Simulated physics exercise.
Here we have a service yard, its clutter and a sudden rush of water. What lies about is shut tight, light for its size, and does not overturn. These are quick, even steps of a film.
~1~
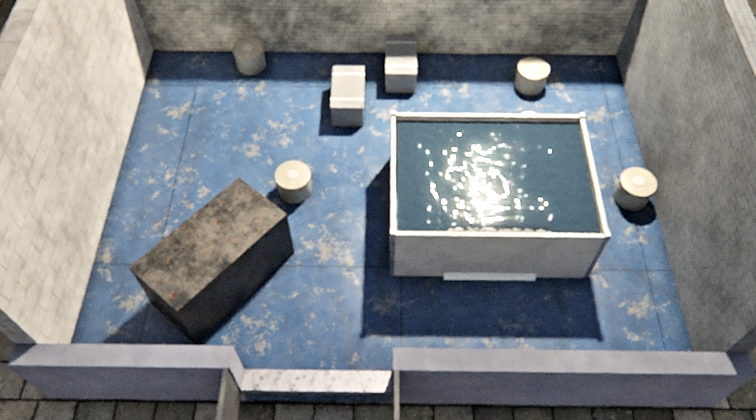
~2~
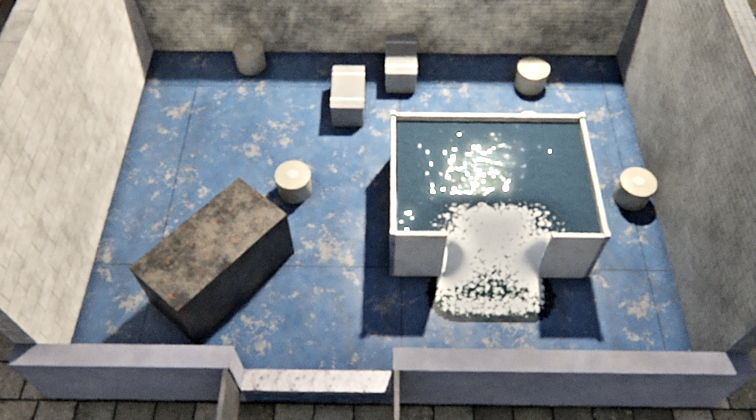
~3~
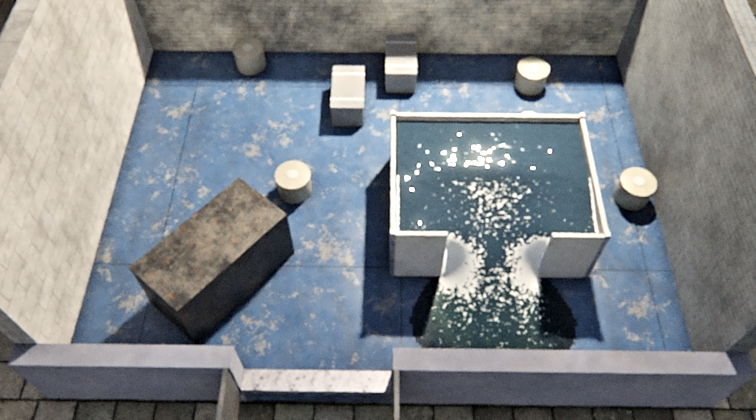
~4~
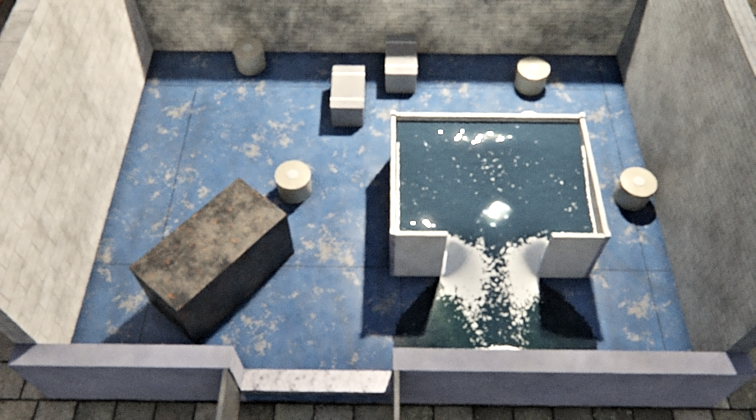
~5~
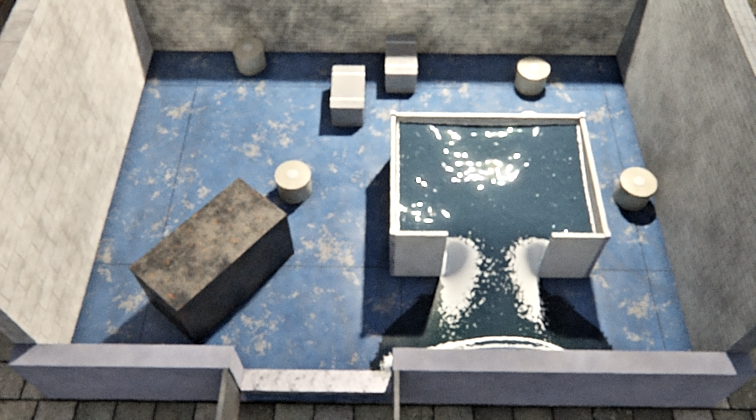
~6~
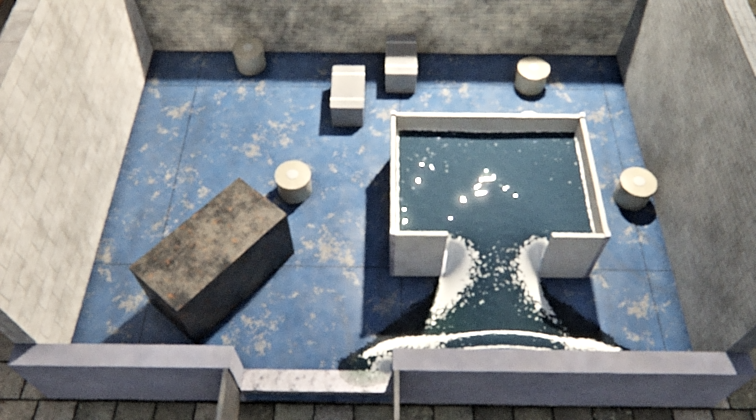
At first, a walled yard with a blue floor holds a white tank full of glinting water, a dark slanted block and several pale blocks and drums. Water then bursts through the tank's front side, pours onto the floor and spreads along the low front wall, while the surrounding objects stay still.
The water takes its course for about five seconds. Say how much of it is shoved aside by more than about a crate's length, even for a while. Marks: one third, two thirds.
It is between one and two thirds.
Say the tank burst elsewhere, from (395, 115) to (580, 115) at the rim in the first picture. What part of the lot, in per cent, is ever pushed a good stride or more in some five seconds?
Roughly 100 per cent.
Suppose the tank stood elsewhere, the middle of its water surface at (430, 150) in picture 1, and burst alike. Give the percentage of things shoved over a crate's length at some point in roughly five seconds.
Roughly 40 per cent.
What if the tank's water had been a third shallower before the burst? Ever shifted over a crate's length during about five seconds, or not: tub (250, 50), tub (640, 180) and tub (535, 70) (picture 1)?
In turn: Less than that, pushed that far, yes.
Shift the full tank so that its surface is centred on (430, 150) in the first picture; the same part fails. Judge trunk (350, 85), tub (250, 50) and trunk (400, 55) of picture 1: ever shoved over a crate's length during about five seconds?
In that order: Never so far, under that, not that far.
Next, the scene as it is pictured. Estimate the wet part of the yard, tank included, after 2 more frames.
About 25 per cent.
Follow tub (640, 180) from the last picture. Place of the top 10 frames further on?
Around (603, 136).
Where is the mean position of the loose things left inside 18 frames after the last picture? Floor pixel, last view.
Near (404, 88).
A moment on, 0 of 7 are well off their spots; 0 afloat.
Next, 1 of 7 are well off their spots; 0 afloat.
Later, 3 of 7 are well off their spots; 1 afloat.
In the end, 3 of 7 are well off their spots, and 3 have been at some point; 2 afloat.
